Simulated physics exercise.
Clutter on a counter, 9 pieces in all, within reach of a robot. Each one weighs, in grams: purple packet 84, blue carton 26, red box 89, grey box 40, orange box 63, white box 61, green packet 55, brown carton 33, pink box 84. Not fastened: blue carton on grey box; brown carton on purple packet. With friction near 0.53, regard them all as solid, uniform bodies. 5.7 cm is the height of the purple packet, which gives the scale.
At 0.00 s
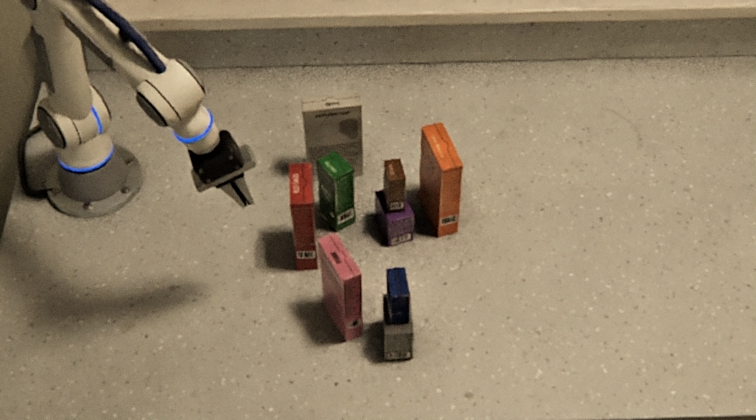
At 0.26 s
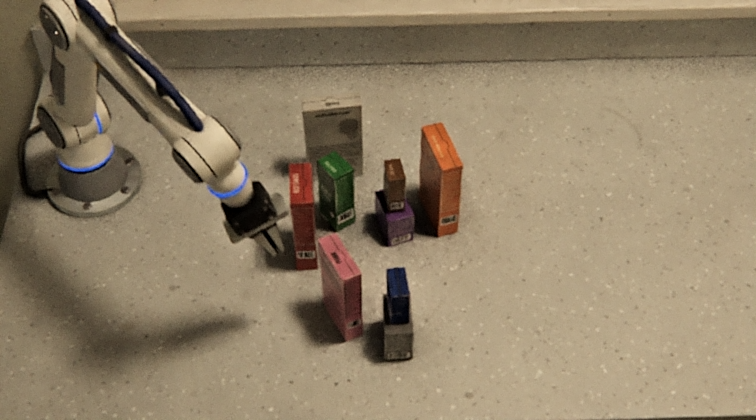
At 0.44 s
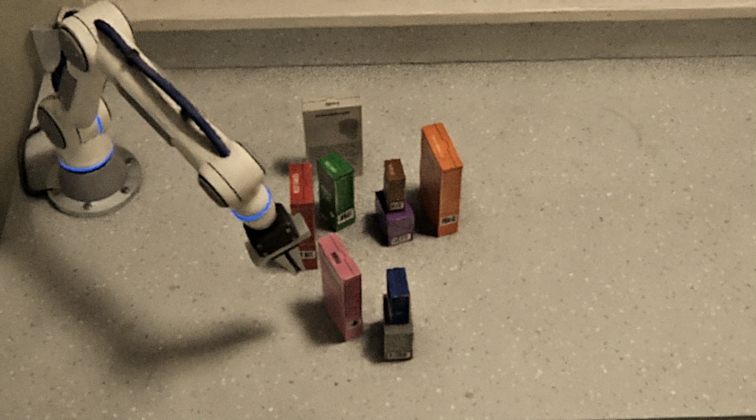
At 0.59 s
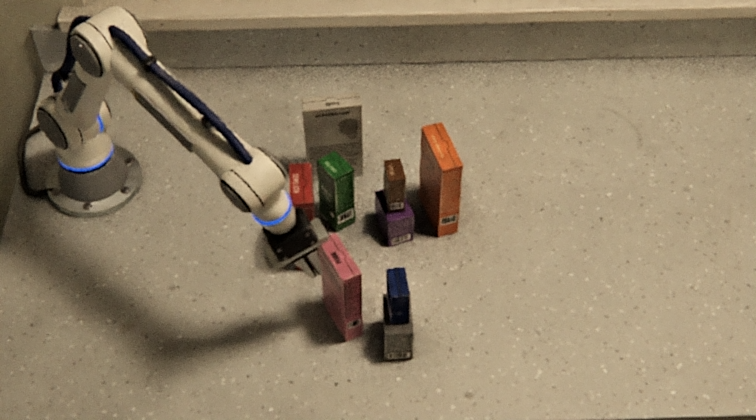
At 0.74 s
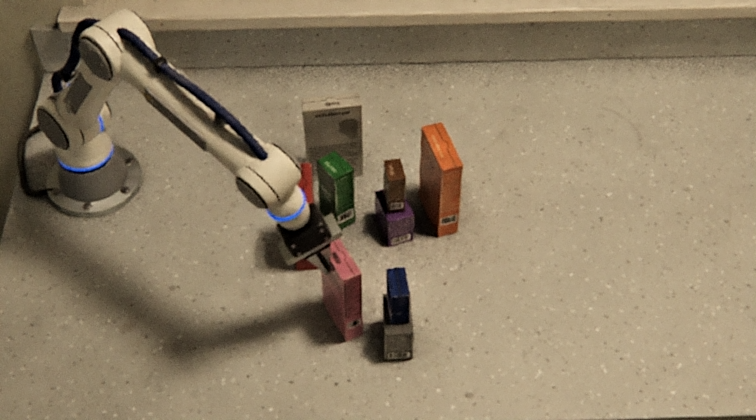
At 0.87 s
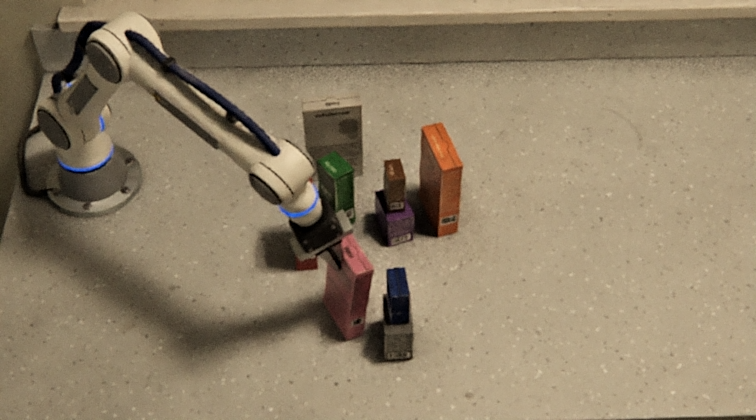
A white robot arm with glowing blue rings stands at the left of a speckled grey counter, seen from above at an angle by a still camera. Upright boxes cluster near the middle: white, green and red behind, orange at right, brown on purple, pink in front beside blue on grey. The arm extends right and downward, passes before the red box, reaches the pink box's top and tilts it slightly rightward.
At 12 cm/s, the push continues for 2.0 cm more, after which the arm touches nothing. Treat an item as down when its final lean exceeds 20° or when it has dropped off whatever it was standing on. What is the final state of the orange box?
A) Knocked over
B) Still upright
Still upright (B).
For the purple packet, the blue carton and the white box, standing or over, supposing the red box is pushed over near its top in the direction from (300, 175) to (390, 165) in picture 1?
Well, the purple packet is still standing up, the blue carton is still standing up and the white box is still standing up.
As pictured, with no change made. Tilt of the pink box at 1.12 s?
Roughly 20 degrees.
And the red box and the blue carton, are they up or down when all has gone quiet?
When things settle, the red box remains on its feet, and the blue carton gets knocked flat.
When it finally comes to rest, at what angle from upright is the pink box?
It comes to rest some 90° from upright.
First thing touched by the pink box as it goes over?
The blue carton.
By 1.12 s, blue carton and pink box touch at 1.01 s; tilt pink box 19°, blue carton 8°.
By 1.42 s, grey box and pink box touch at 1.23 s; tilt blue carton 49°, pink box 46°.
By 1.87 s, purple packet and pink box touch at 1.87 s; tilt pink box 90°, blue carton 90°.
In the end pink box and blue carton are over (lying or leaning past 20°); 7 still stand.
